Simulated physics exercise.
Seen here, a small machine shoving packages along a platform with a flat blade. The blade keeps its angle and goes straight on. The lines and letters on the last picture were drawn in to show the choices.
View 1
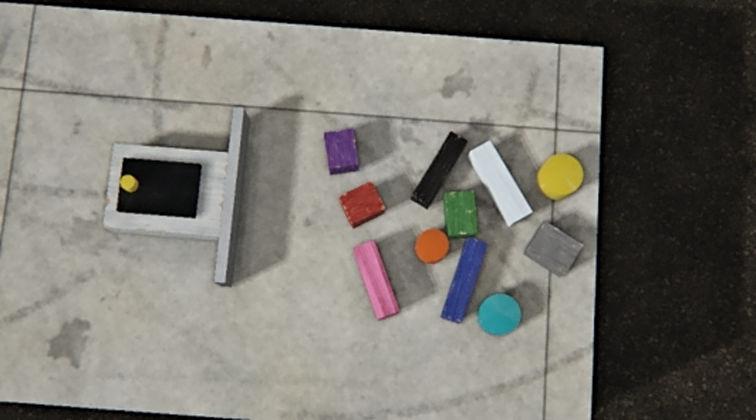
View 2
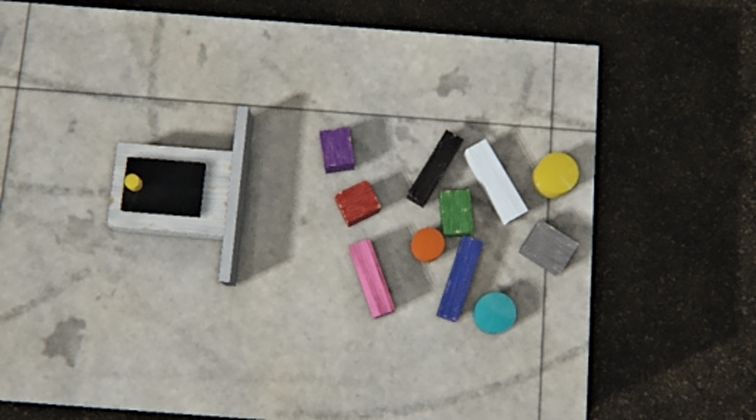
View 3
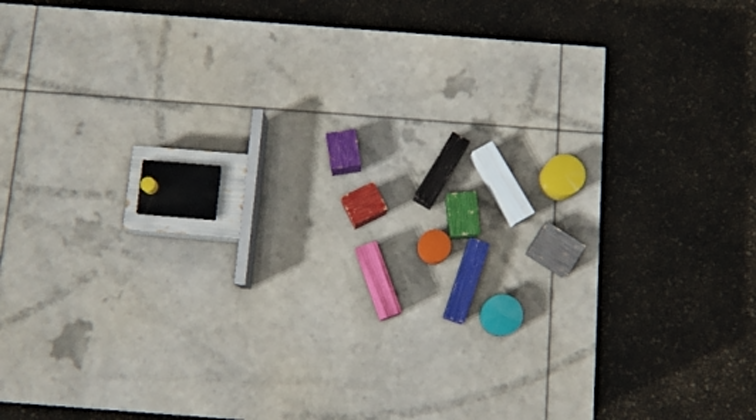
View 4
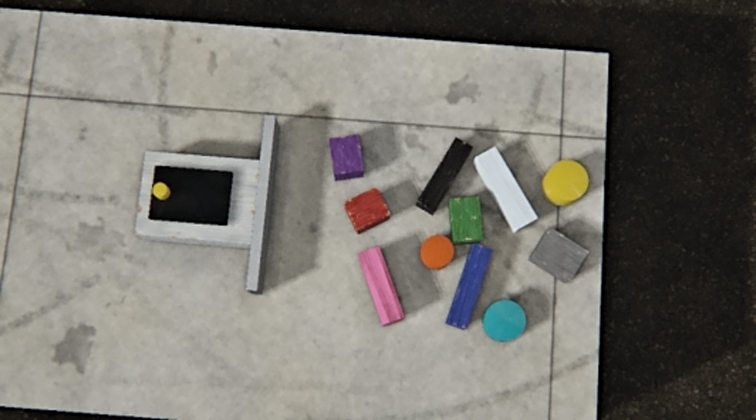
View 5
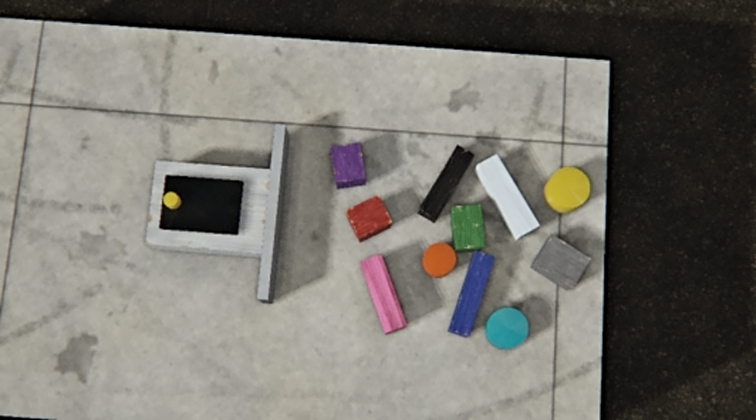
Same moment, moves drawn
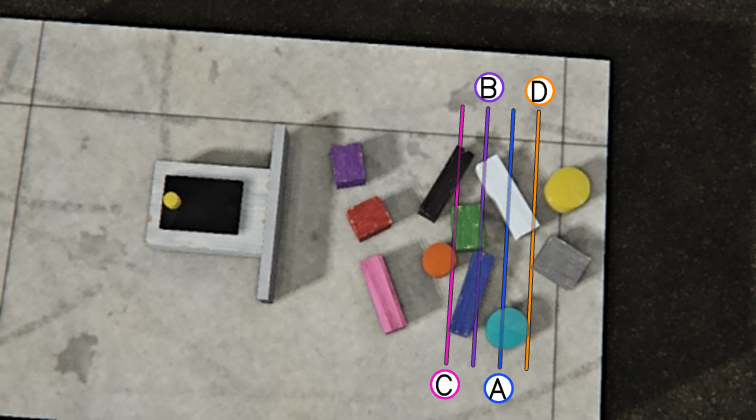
A small pale machine with a flat upright blade creeps right across a grey platform, facing a loose scatter of colourful blocks, bars and round pieces. It keeps edging right, narrowing the gap to the purple and red blocks, while the pieces keep their arrangement and the blade touches none of them.
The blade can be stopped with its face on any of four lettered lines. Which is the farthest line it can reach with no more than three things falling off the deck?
The farthest such stop is D.
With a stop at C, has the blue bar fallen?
No.
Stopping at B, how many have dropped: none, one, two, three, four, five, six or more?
The count is none.
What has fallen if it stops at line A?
It is the yellow canister.
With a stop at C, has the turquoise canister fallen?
No.
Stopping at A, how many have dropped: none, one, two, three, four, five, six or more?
One.
On the marked copy, A at (507, 235); B at (481, 233); C at (455, 232); D at (533, 237).
Following D. Soon after the start, robot (303, 212); purple crate (392, 170); pink stick (388, 296).
Later, robot (397, 219); yellow canister (575, 188); white stick (546, 199).
In the end, robot (471, 225); grey crate over the edge; yellow canister over the edge; three fallen.
As for the rest, A is within the limit but short; B is within the limit but short; C is within the limit but short.
